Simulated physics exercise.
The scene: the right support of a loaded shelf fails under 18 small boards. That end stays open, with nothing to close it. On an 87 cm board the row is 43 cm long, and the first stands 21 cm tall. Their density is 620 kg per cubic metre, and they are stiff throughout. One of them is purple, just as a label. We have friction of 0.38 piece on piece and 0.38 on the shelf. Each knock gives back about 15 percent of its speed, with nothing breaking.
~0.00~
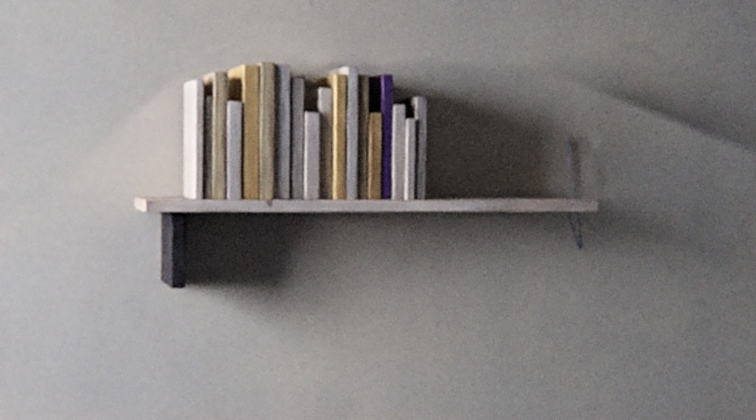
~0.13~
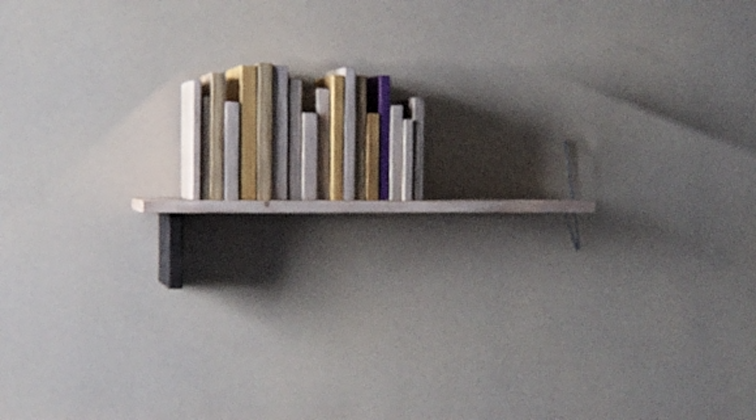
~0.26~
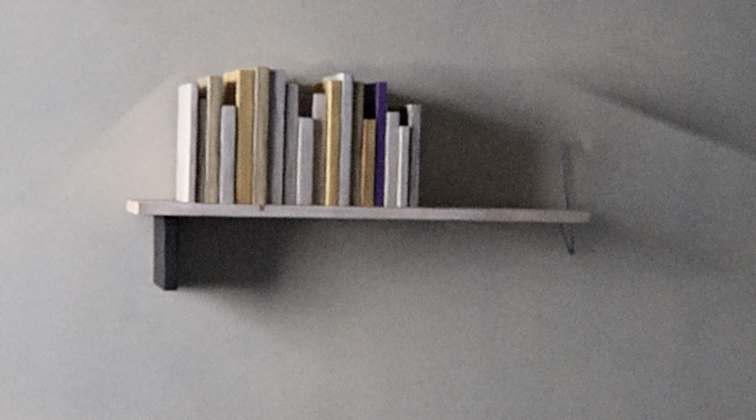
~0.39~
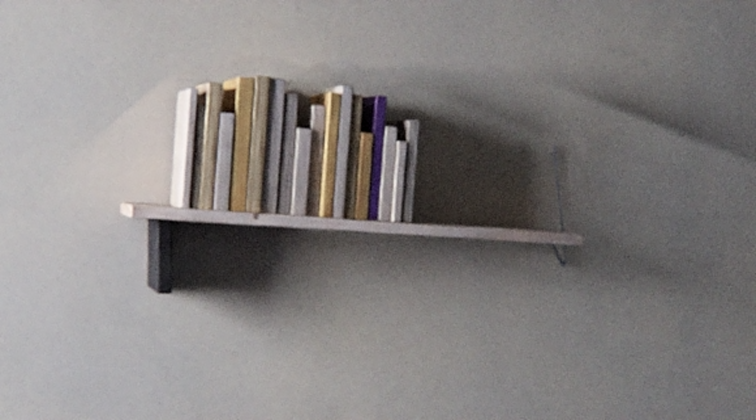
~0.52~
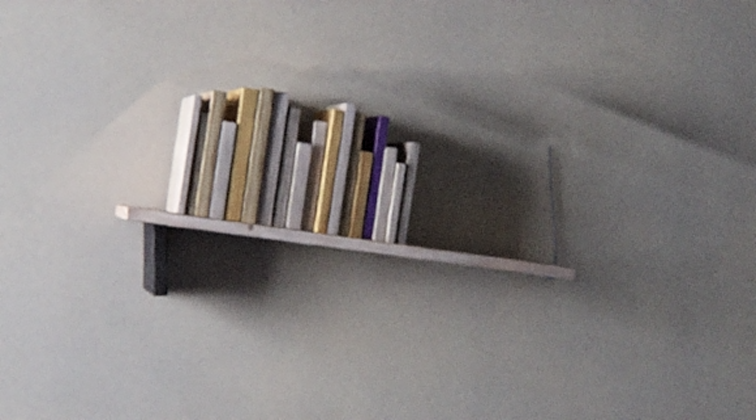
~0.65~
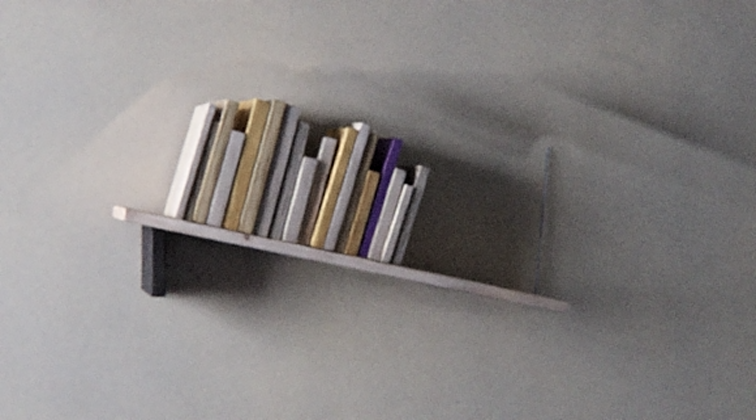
A loaded wall shelf tilts down at its right end, and its upright books lean right.
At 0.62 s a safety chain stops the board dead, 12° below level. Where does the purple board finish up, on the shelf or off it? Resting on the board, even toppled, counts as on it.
On the shelf.
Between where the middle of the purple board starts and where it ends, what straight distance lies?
Some 30 centimetres.
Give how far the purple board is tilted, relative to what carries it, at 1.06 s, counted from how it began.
Roughly 60 degrees.
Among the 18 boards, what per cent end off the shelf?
Share: Approx. 0 %.
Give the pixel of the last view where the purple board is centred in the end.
(476, 245), more or less.
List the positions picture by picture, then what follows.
In the first picture (pixels give the middle of a visible side; the camera pans a little; leans and shifts are taken against what carries them), shelf's free end (585, 206) slope 0°; purple board (387, 137); none has stirred.
In the second picture, shelf's free end (582, 207) slope 0°; purple board (385, 138).
In the third picture, shelf's free end (577, 217) slope 1°; purple board (381, 144).
In the fourth picture, shelf's free end (569, 240) slope 4°; purple board (377, 158).
In the fifth picture, shelf's free end (562, 273) slope 8°; purple board (376, 178).
In the sixth picture, shelf's free end (554, 305) slope 12°; purple board (381, 198) 5° from how it stood; steepest lean 6°, the board at (398, 225); movement in 12 of them.
After 0.74 s, none of the 18 boards off the shelf, 18 disturbed; purple board 19° from how it stood.
After 0.86 s, none of the 18 boards off the shelf, 18 disturbed; purple board 37° from how it stood.
After 1.06 s, none of the 18 boards off the shelf, 18 disturbed; purple board 59° from how it stood.
In the end (1.7 s), none of the 18 boards off the shelf, 18 disturbed; purple board 61° from how it stood. From the last view, middles, purple board near (475, 245).
